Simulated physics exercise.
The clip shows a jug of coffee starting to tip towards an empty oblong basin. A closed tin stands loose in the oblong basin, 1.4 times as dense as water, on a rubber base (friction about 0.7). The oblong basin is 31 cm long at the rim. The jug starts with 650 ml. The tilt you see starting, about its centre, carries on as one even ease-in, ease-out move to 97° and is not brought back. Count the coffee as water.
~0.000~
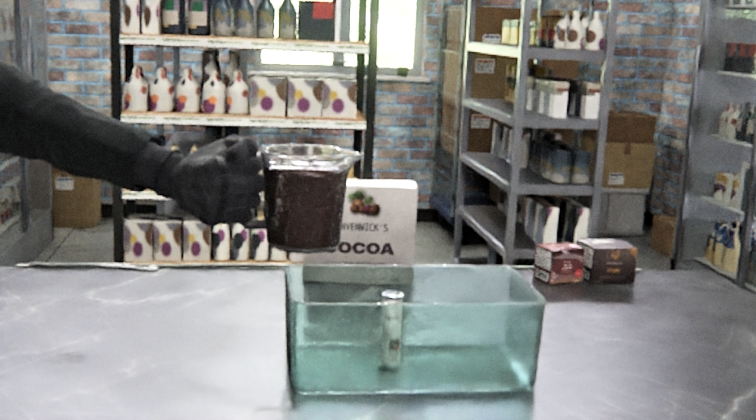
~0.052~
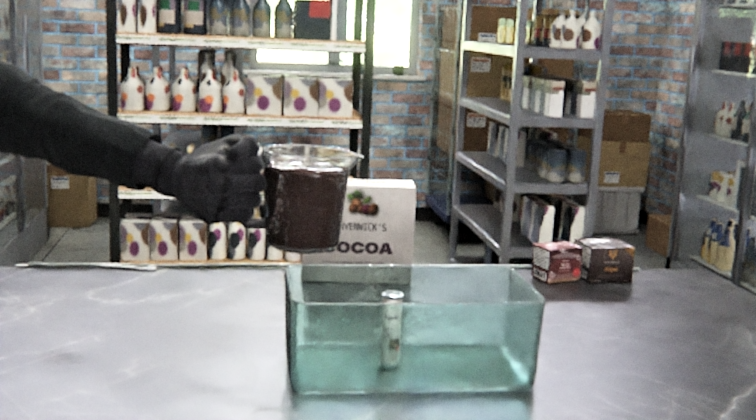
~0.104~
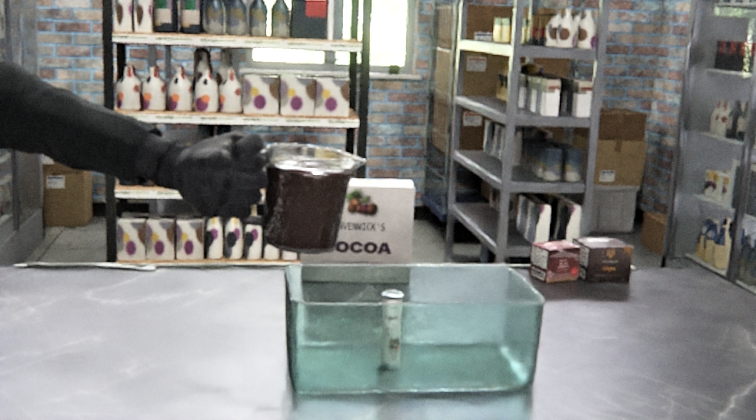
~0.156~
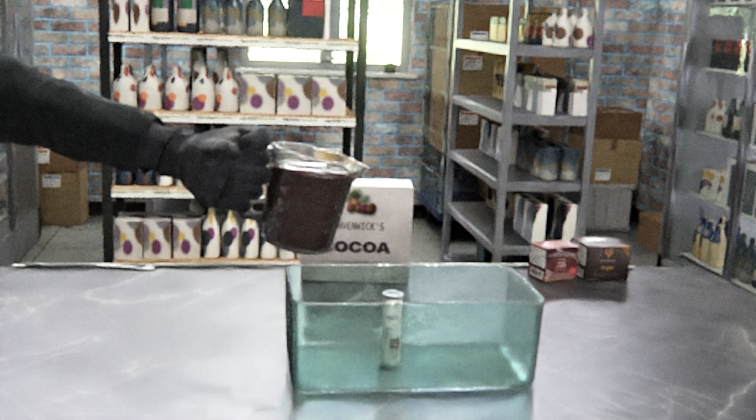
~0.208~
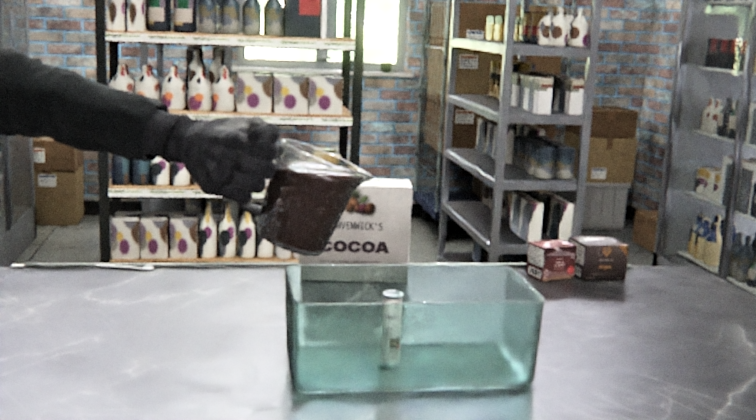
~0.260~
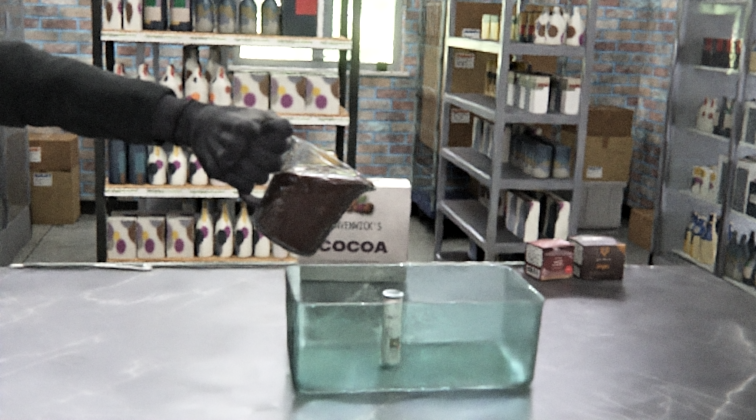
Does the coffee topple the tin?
The tin goes over.
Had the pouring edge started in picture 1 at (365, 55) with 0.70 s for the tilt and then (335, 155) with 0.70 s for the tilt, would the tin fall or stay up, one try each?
First it remains upright; then it goes over.
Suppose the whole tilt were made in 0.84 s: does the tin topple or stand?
Then it goes over.
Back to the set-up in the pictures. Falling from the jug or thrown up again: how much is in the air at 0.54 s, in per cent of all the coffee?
Near 20 in a hundred.
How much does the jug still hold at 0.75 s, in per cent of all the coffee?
Near 20 in a hundred.
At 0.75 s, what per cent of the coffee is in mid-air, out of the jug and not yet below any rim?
About 12 per cent.
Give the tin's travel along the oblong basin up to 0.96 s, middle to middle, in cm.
About 6 cm.
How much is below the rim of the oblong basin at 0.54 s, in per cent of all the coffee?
Near 20 in a hundred.
Then, 0.54 s in, the tilt is 85° and 62 per cent is still to pour; the tin stands where it began.
Then, 0.75 s in, the tilt is 97° and 20 per cent is still to pour; the tin stands where it began.
Then, 0.96 s in, the tilt is 97° and 5 per cent is still to pour; the tin lies on its side.
Then, 1.20 s in, the tilt is 97° and 1 per cent is still to pour; the tin lies on its side.
Finally, the tin lies on its side.
